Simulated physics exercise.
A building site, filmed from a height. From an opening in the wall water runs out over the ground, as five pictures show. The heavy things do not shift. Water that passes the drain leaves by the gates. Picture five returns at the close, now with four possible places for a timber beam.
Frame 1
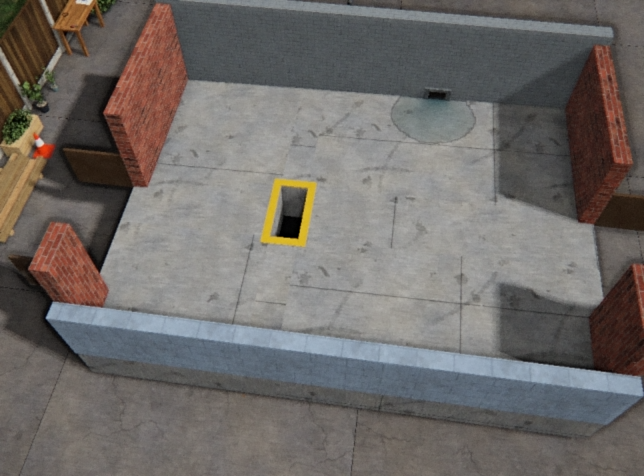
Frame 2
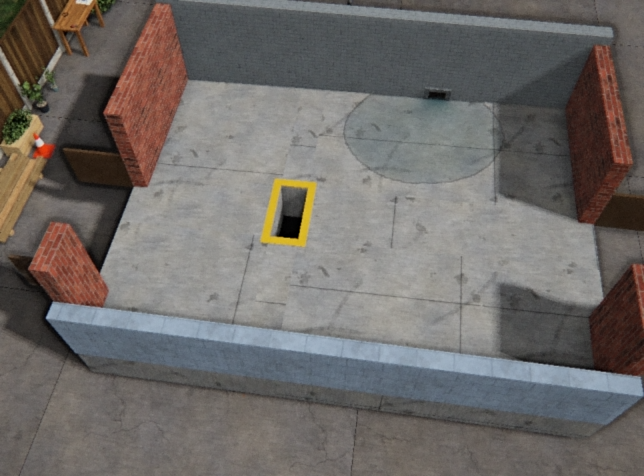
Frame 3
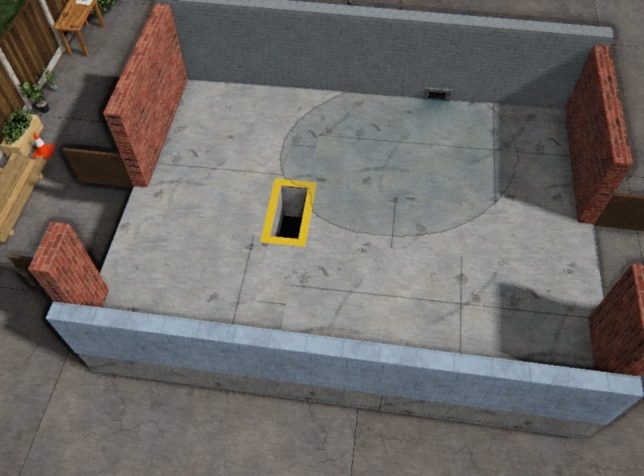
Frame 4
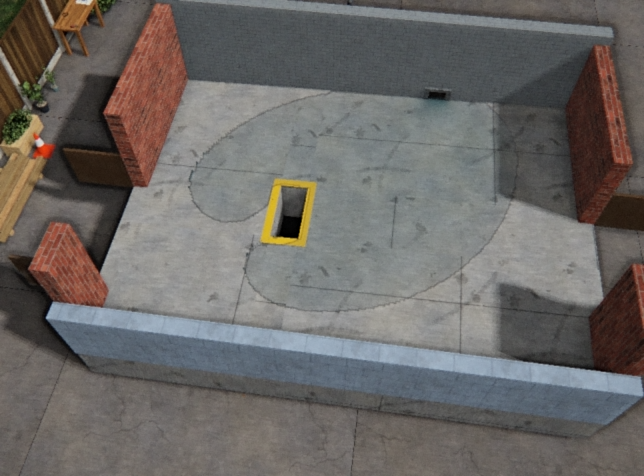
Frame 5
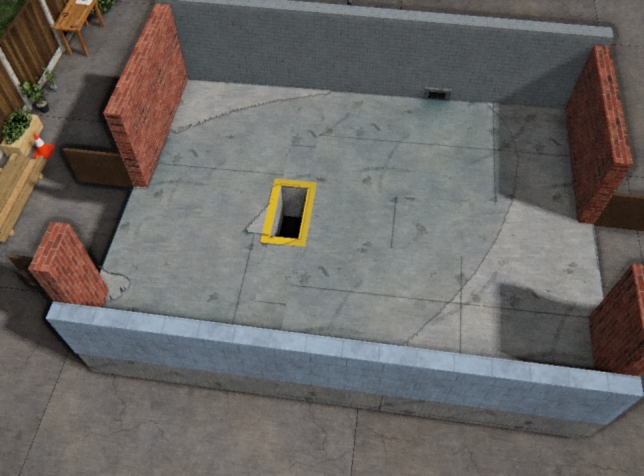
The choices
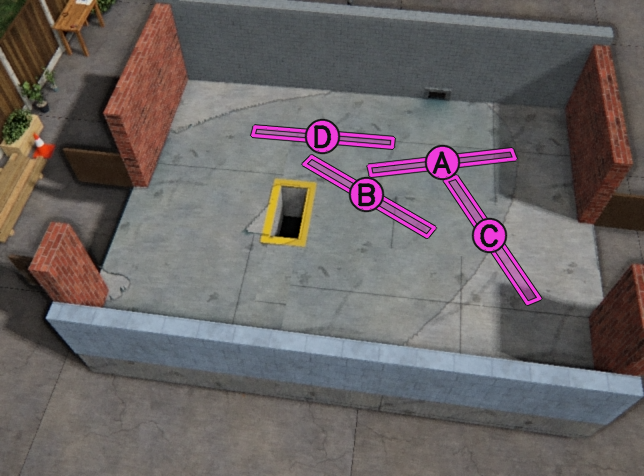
At first, a small round patch of water lies below an outlet in the grey back wall of a walled concrete yard. It widens across the floor towards the yellow-edged opening, then wraps around it and spreads over most of the ground, reaching the brick walls on the left.
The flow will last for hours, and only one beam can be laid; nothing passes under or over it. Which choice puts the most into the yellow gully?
Take C.
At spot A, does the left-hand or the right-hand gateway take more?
The left one.
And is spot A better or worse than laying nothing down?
Worse.
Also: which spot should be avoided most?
That is spot B.
On the marked copy, A from (370, 170) to (513, 154); B from (307, 160) to (430, 232); C from (450, 178) to (533, 300); D from (253, 131) to (392, 142).
For spot A, about 19 % of the stream runs into the yellow gully, about 80 % out by the gates.
For spot B, next to none of the stream runs into the yellow gully, about 100 % out by the gates.
For spot C, about 37 % of the stream runs into the yellow gully, about 63 % out by the gates.
For spot D, about 21 % of the stream runs into the yellow gully, about 79 % out by the gates.
